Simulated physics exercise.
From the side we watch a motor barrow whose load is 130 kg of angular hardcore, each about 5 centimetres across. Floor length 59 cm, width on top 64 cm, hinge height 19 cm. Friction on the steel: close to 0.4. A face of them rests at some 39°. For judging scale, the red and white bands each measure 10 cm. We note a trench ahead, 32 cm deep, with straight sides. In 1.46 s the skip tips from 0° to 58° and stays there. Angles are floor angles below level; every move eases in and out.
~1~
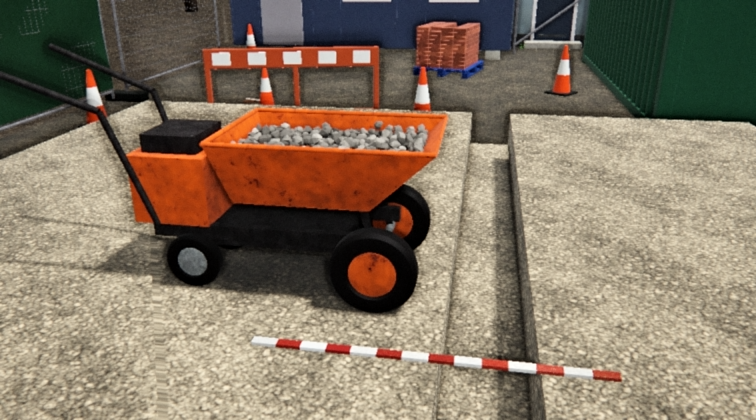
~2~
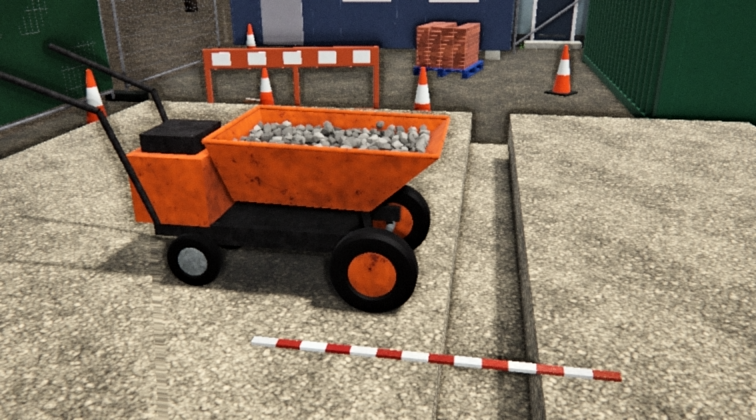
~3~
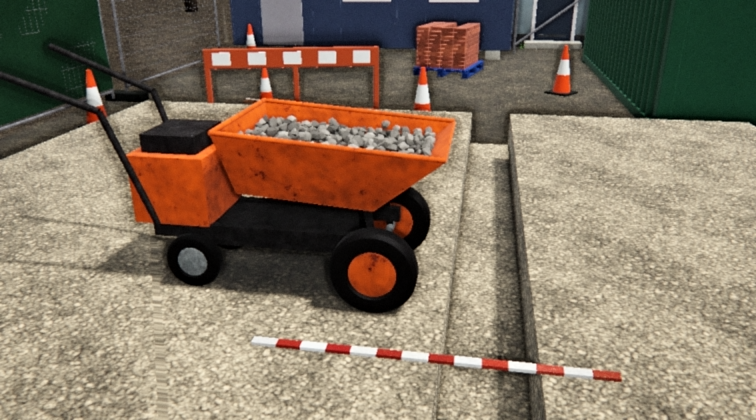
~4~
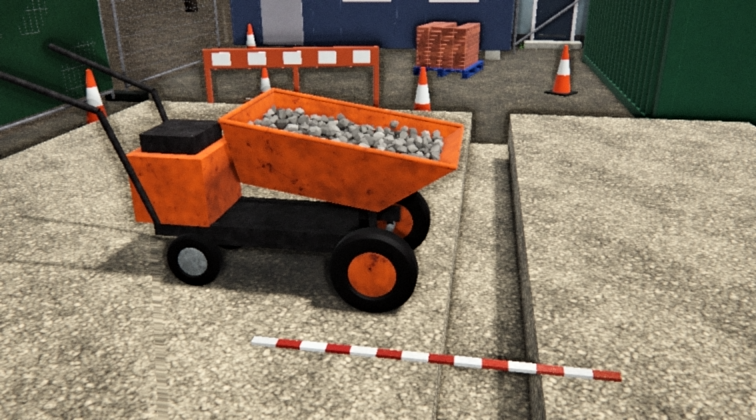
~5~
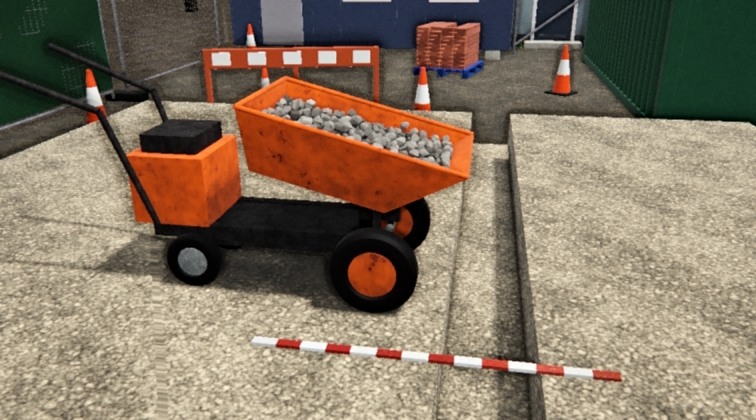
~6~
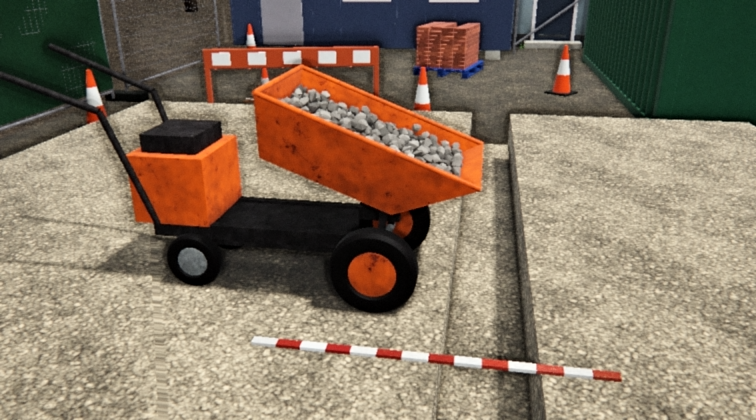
An orange motor barrow heaped with grey stones stands on pale, gritty ground in a yard, seen from the side and slightly above. A red and white banded pole lies in front, a straight-sided trench runs to the right, and cones, a barrier and stacked bricks sit behind. The skip tilts steadily forward to the right, its rear rising, while the wheels and camera stay still.
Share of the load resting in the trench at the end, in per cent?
33 per cent.
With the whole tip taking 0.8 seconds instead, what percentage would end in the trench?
It would come to roughly 25 per cent.
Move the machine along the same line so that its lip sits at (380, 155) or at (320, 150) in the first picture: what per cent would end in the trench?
The first start gives about 65 per cent, the second about 45.
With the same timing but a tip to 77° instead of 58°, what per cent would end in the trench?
Then roughly 30 percent.
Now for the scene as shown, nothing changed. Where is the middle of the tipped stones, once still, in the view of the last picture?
(523, 329).
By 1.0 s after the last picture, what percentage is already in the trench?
Around 5 per cent of it.
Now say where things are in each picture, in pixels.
In the first frame, the skip is at 0°, its lip at (436, 156); the top of the load is at (324, 133).
The second frame shows lip at (438, 157), floor tilted 1°, highest stones at (293, 130).
In the third frame, the skip is at 4°, its lip at (446, 161); the top of the load is at (292, 125).
In the fourth frame, the skip is at 9°, its lip at (456, 168); the top of the load is at (283, 116).
In the fifth frame, the skip is at 15°, its lip at (468, 178); the top of the load is at (291, 106).
In the sixth frame, the skip is at 21°, its lip at (480, 190); the top of the load is at (304, 95).
Then, 0.5 s after the last picture the floor is at 49°, 100 % in the skip; the foremost stones are at (493, 215).
Then, 1.0 s after the last picture the floor is at 58°, 92 % in the skip, 5 % in the trench, 3 % past the trench; the foremost stones are at (546, 265).
Then, 1.3 s after the last picture the floor is at 58°, 67 % in the skip, 9 % in the trench, 25 % past the trench; the foremost stones are at (610, 291).
Then, 3.3 s after the last picture the floor is at 58°, 38 % in the skip, 33 % in the trench, 29 % past the trench; the foremost stones are at (658, 303).
